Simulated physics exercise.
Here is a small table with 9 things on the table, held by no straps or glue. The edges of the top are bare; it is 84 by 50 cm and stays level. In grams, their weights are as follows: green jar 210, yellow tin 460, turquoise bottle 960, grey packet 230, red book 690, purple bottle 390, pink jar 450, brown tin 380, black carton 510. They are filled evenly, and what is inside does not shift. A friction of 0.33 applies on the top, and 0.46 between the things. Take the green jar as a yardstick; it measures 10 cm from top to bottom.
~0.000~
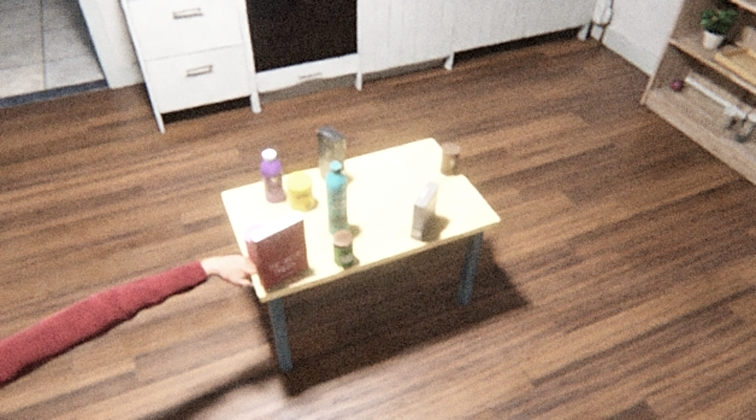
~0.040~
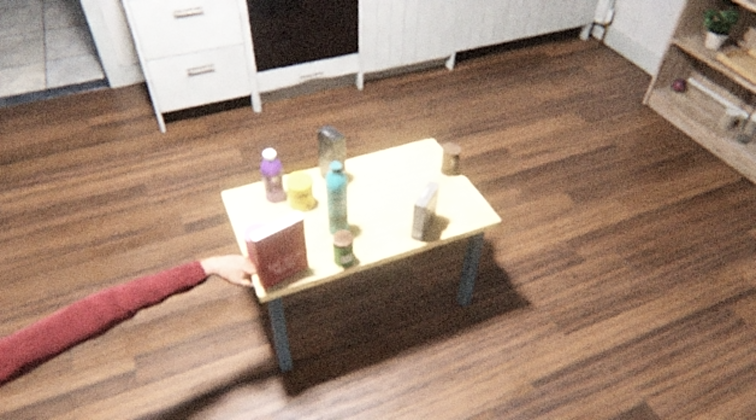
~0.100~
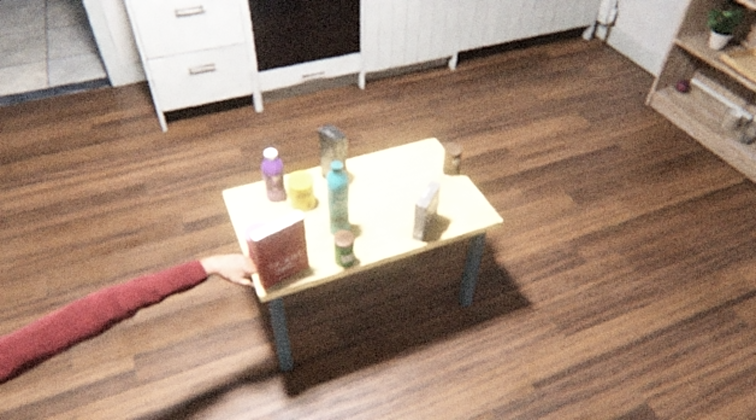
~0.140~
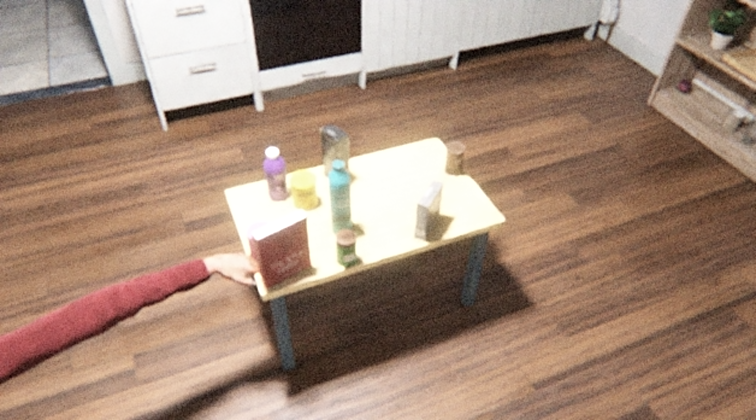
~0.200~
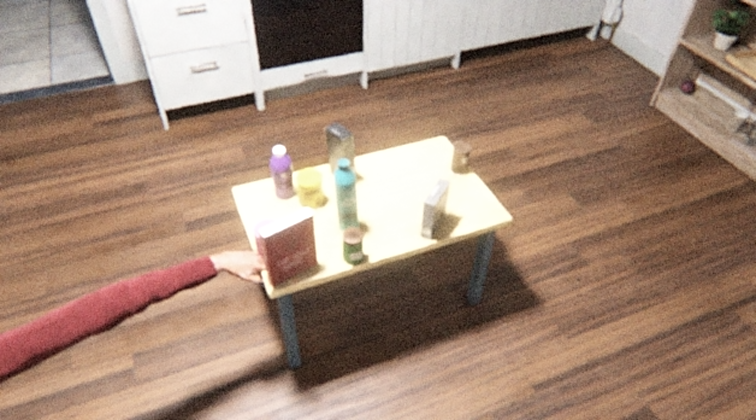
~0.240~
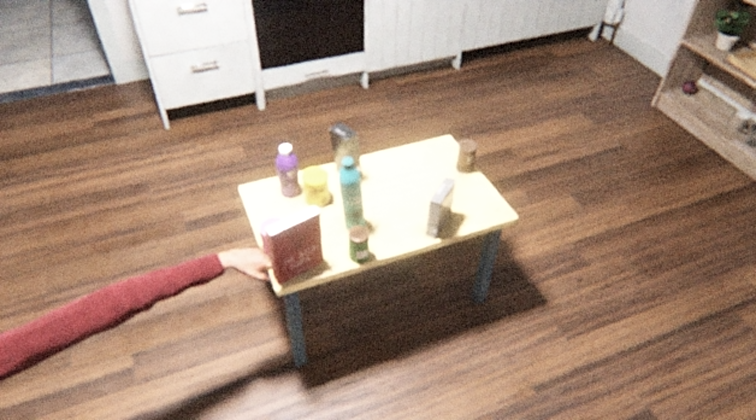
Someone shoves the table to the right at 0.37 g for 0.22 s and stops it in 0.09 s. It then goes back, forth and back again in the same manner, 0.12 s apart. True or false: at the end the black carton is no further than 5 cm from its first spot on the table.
False.
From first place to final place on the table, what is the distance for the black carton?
Around 20 centimetres.
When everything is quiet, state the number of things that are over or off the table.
The number is 3.
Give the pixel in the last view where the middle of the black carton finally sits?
Around pixel (378, 157).
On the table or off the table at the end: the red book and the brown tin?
At the end the red book stays inside the limits and the brown tin winds up past the limits.
After 0.64 s, table shifted 8 cm; brown tin now off the table; black carton leaning 46° near (378, 146); turquoise bottle leaning 71°.
After 1.24 s, table shifted 12 cm; black carton on its side near (406, 150); turquoise bottle on its side; purple bottle slid 4 cm.
At rest (2.3 s), off the table, brown tin; tipped over on the table, turquoise bottle and black carton; the other 6 in place, give or take 5 cm. In the last view, black carton near (378, 157).
